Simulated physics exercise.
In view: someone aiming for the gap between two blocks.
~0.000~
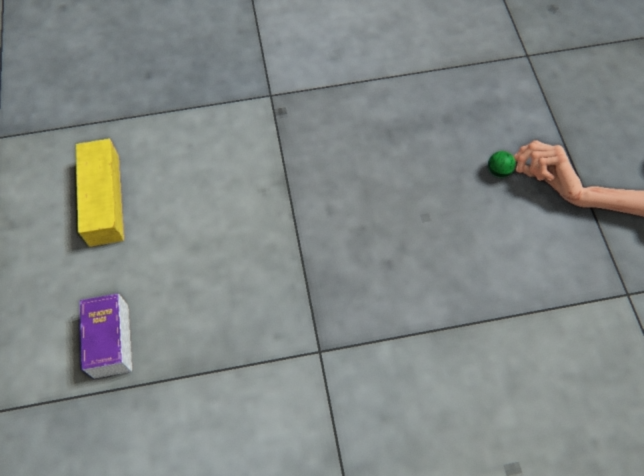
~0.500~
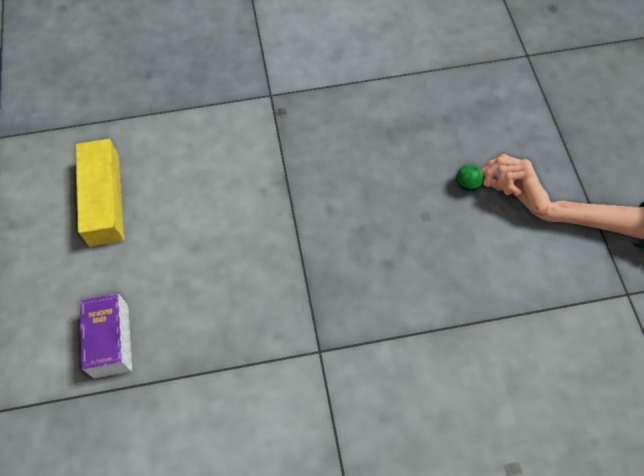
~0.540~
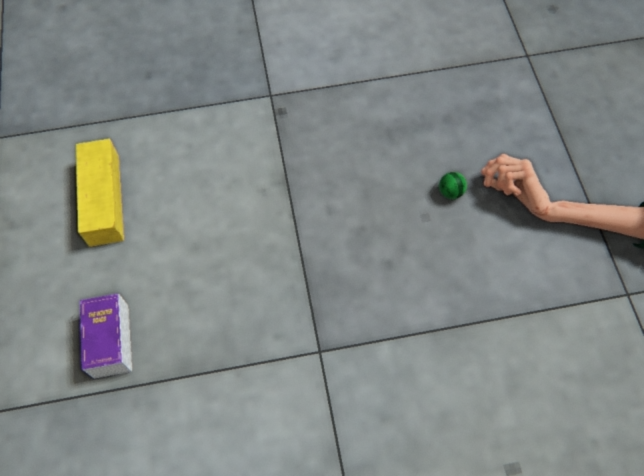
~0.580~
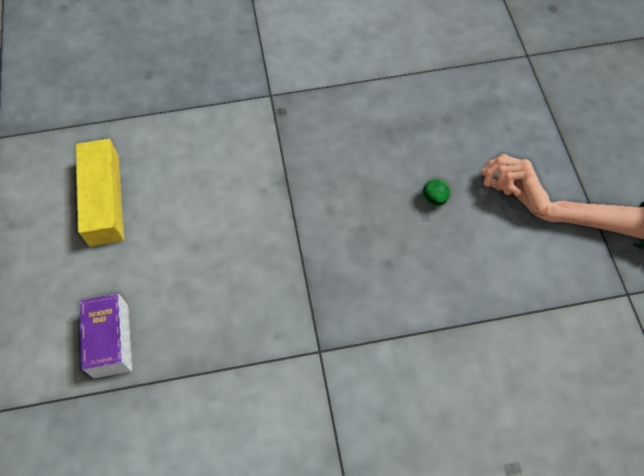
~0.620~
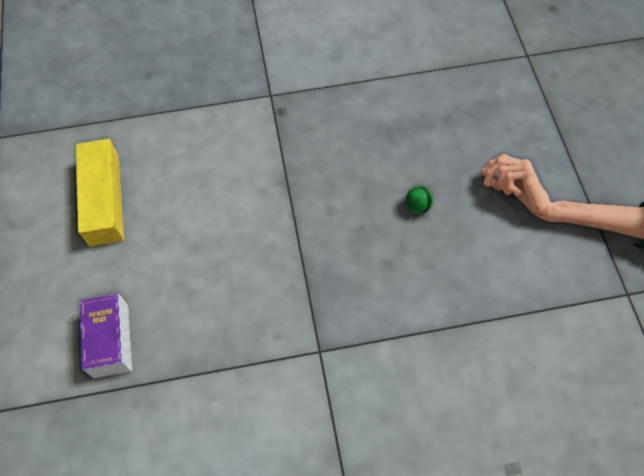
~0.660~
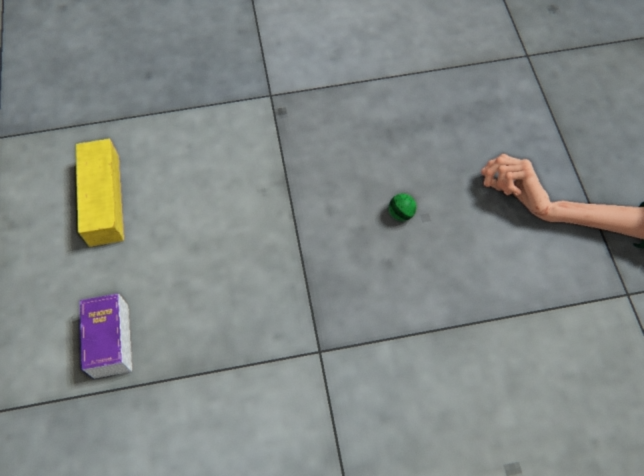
A small green ball, pushed and released by a hand on the right, rolled left and slightly downward across gray tiles, while a yellow block and a purple box stood still on the left.
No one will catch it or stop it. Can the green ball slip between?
Most likely it is thwarted along the way.
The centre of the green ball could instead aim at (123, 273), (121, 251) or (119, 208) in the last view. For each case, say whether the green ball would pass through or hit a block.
Try 1: Through; try 2: Through; try 3: Blocked.
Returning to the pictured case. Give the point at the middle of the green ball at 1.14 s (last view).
Its centre should be near (193, 298).
Around 1.14 s, green ball heading on near (192, 298).
Finally (2.3 s), the green ball hits a block.
